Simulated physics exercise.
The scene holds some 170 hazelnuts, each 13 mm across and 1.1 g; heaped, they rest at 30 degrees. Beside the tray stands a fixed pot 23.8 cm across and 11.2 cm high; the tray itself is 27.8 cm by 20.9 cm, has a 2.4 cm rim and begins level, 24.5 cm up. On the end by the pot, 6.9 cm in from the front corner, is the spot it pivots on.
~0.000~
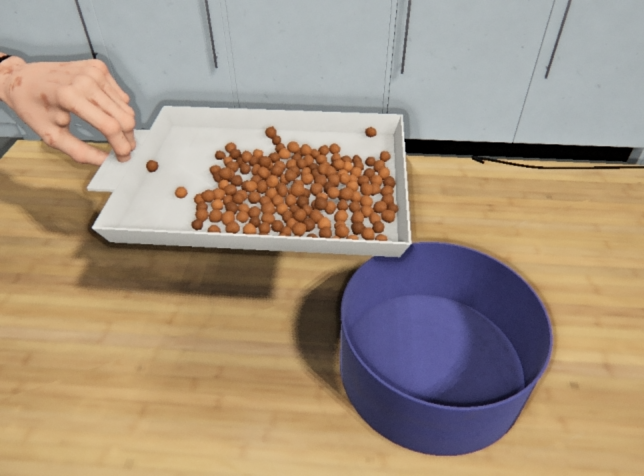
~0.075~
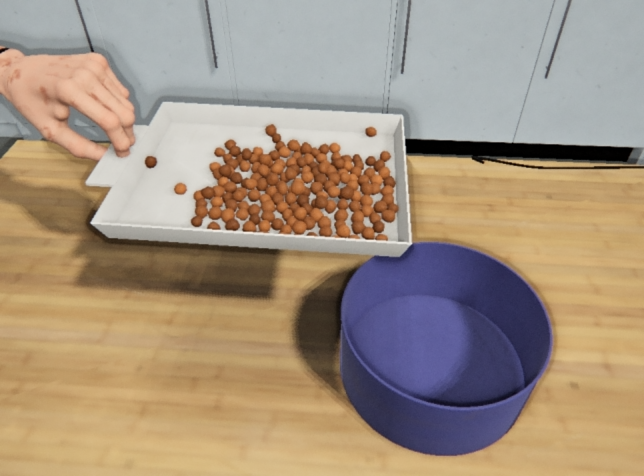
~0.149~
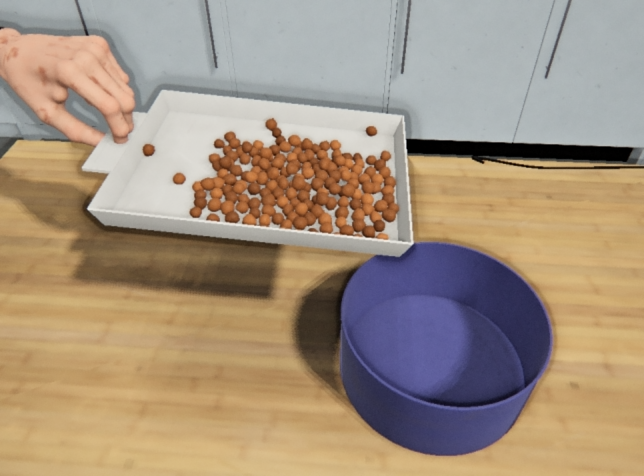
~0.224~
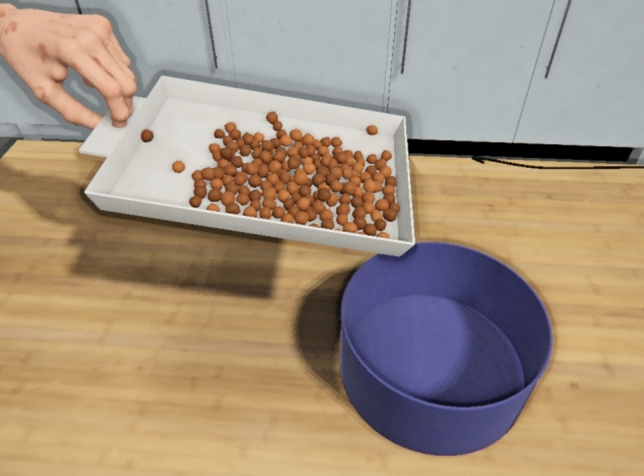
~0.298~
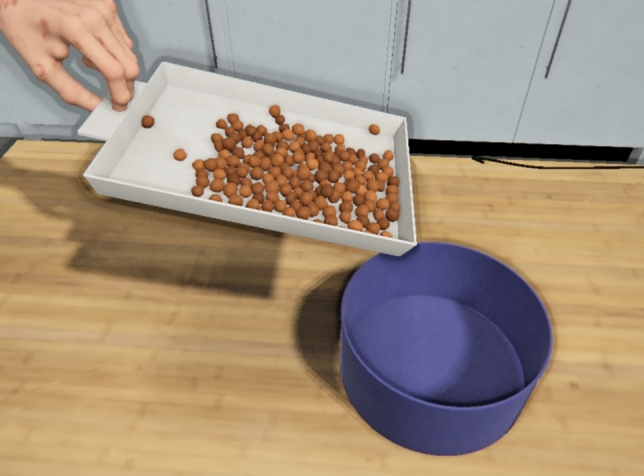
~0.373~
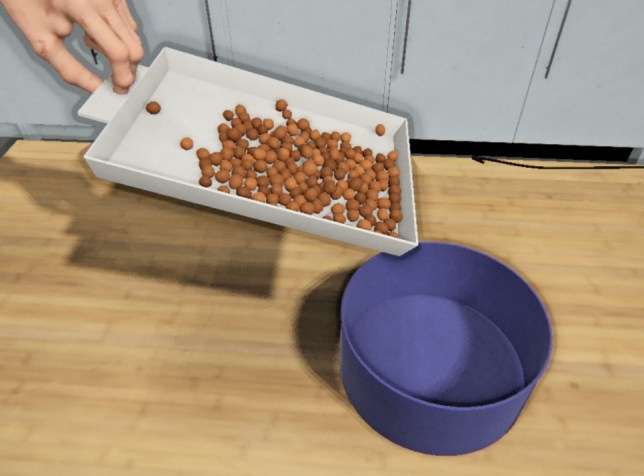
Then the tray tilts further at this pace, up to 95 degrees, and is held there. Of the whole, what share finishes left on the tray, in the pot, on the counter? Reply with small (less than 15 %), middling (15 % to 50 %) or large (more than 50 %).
Left on the tray - small, pot - large, counter - middling.
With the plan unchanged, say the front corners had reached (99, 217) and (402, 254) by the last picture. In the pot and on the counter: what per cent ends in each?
Pot: 65, counter: 35.
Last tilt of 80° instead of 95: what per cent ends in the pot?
75 per cent.
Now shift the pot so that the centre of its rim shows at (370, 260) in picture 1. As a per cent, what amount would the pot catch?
70 %.
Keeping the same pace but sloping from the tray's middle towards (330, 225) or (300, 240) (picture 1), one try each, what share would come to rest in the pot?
I'd put it at roughly 95 per cent for the first tilt and roughly 65 per cent for the second.
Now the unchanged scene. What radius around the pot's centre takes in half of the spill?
Roughly 24 centimetres.
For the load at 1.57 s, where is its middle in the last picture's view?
Near pixel (405, 180).
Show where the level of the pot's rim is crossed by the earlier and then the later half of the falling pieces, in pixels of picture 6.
Earlier half at about (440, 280), later half at about (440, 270) in pixels.
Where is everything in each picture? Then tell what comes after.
Tray tilt 0 degrees, front corners at (103, 223) and (402, 238); middle of the pieces at (293, 193); pot at (444, 314), in the first picture.
Tray tilt 1 degrees, front corners at (102, 218) and (402, 238); middle of the pieces at (293, 191), in the second picture.
Tray tilt 5 degrees, front corners at (99, 205) and (404, 237), lowest corner right back; middle of the pieces at (294, 186), in the third picture.
Tray tilt 8 degrees, front corners at (97, 188) and (406, 237), lowest corner right back; middle of the pieces at (295, 181), in the fourth picture.
Tray tilt 12 degrees, front corners at (96, 172) and (408, 237), lowest corner right back; middle of the pieces at (297, 175), in the fifth picture.
Tray tilt 16 degrees, front corners at (97, 154) and (409, 237), lowest corner right back; middle of the pieces at (303, 171); pot at (444, 314). The tray's pace is about 50 degrees a second, in the sixth picture.
After 1.09 s, tilt 53 degrees; the tray holds 100 %, the pot 0 %.
After 1.57 s, tilt 77 degrees; the tray holds 80 %, the pot 10 %.
After 2.12 s, tilt 95 degrees; the tray holds 0 %, the pot 75 %.
In the end, at 3.0 s, tray 0 %, pot 75 %, counter 25 %.
